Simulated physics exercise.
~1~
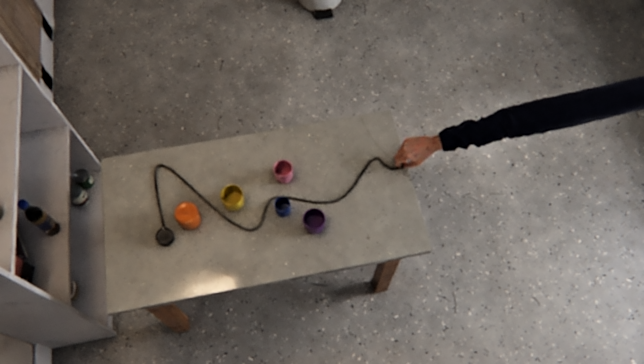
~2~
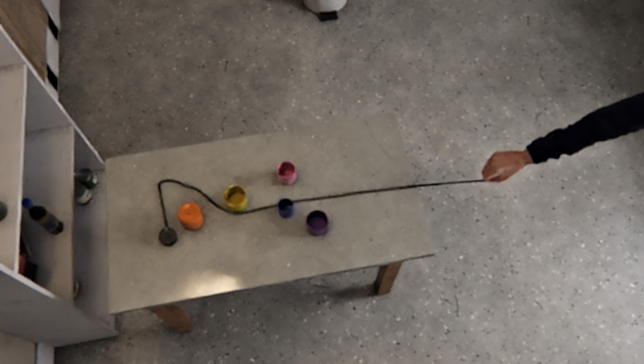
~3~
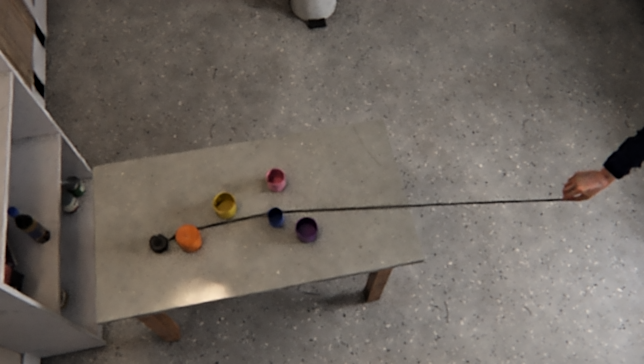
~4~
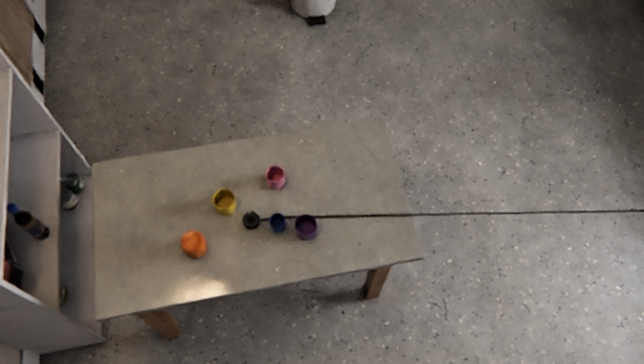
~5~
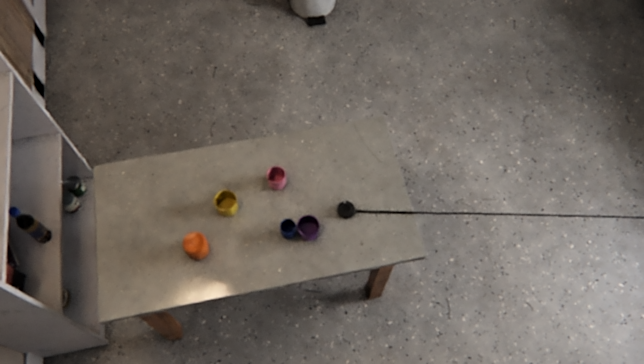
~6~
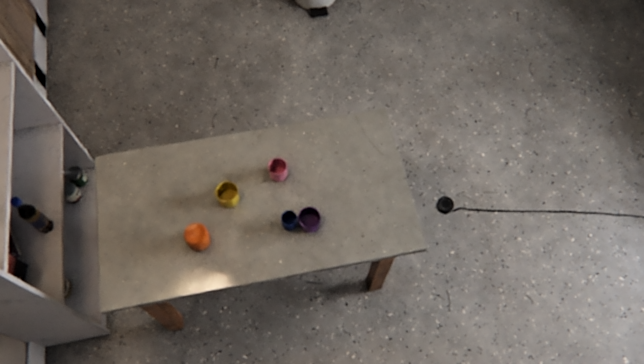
At first, a black lead winds across a grey table among orange, yellow, pink, blue and purple containers, with a hand holding its right end and a small black base at its left end. The hand pulls the lead rightwards until its curves straighten out. The base then slides right, and the orange pot shifts slightly. It moves on past the yellow mug towards the blue cup, which ends up nudged against the purple mug. Finally, the base slides clear of the table's right edge, while the five colourful containers remain on top.
